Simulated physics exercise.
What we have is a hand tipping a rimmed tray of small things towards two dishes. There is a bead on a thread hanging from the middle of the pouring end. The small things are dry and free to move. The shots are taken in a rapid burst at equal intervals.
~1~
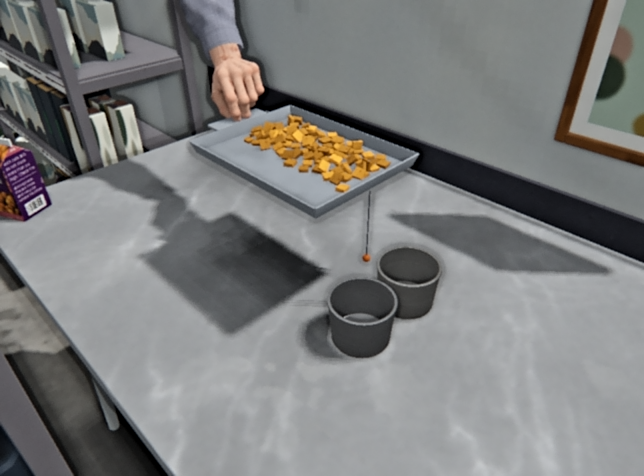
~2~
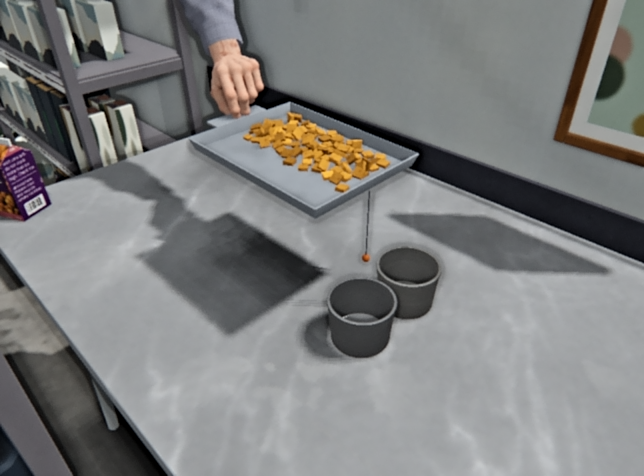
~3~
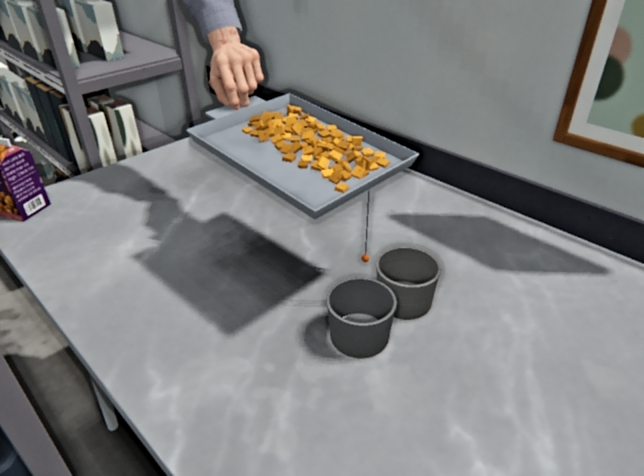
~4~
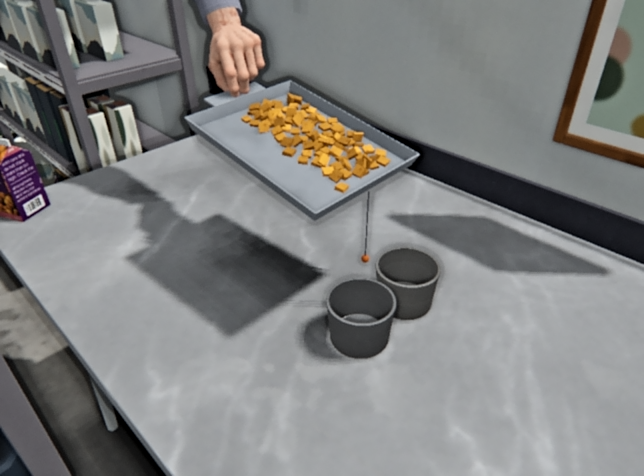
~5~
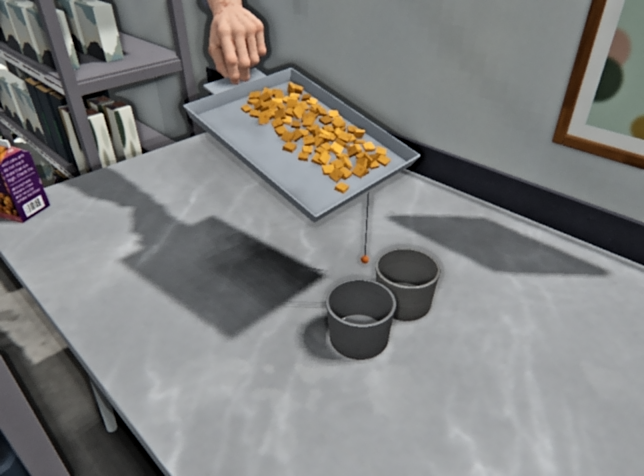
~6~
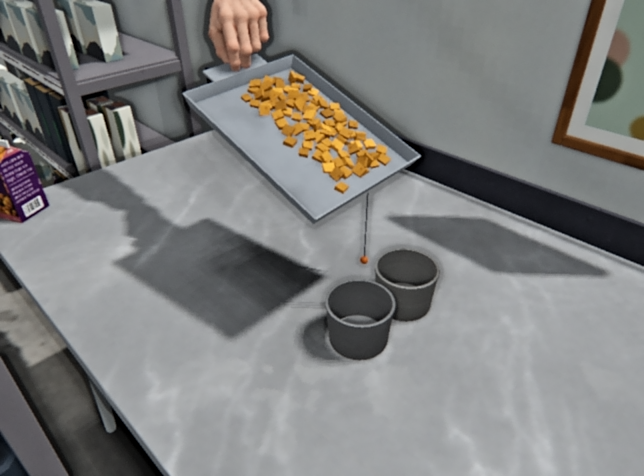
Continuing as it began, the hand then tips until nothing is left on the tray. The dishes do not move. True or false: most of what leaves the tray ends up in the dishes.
True.
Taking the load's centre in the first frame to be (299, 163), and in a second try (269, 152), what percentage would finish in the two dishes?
About 70 and 60 per cent.
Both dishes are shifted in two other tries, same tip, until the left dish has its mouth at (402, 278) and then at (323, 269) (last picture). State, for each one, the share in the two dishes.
Roughly 30% first, roughly 0% second.
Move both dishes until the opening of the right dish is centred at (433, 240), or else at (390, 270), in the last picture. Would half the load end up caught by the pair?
In the first position a minority, in the second a majority.
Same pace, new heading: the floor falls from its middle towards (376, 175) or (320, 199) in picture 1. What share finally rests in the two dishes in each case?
Roughly 50 % in the first case and 40 % in the second.
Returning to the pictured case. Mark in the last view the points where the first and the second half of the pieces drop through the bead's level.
The opening part goes through (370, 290); what follows goes through (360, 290).
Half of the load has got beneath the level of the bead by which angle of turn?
Approx. reading: About 95°.
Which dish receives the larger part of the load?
In the end, the left-side dish gets more.
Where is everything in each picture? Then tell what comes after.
Corners of the pouring end (315, 205) and (413, 154), level; middle of the load (312, 148), small crackers; left dish (387, 332); right dish (432, 294); bead on its thread (366, 258), in the first picture.
Corners of the pouring end (315, 205) and (413, 154), level; middle of the load (312, 147), in the second picture.
Corners of the pouring end (315, 207) and (413, 154), tipped barely, lowest at the left corner; middle of the load (312, 142), in the third picture.
Corners of the pouring end (316, 209) and (413, 154), tipped a little, lowest at the left corner; middle of the load (312, 135), in the fourth picture.
Corners of the pouring end (316, 211) and (414, 154), tipped a little, lowest at the left corner; middle of the load (313, 129), in the fifth picture.
Corners of the pouring end (316, 213) and (415, 155), tipped clearly, lowest at the left corner; middle of the load (313, 123); left dish (385, 334); right dish (430, 296), in the sixth picture.
Just after the last frame, tray tipped steeply; almost all on the tray; just a few in the air.
A moment on, tray tipped right over; roughly a quarter on the tray; roughly a quarter in the left dish; about a tenth in the right dish; roughly a quarter outside both; roughly a quarter in the air.
Further on, tray tipped past a quarter turn; roughly half in the left dish; roughly a quarter in the right dish; roughly a third outside both.
When it is over, tray tipped past a quarter turn; roughly half in the left dish; roughly a quarter in the right dish; roughly a third outside both.
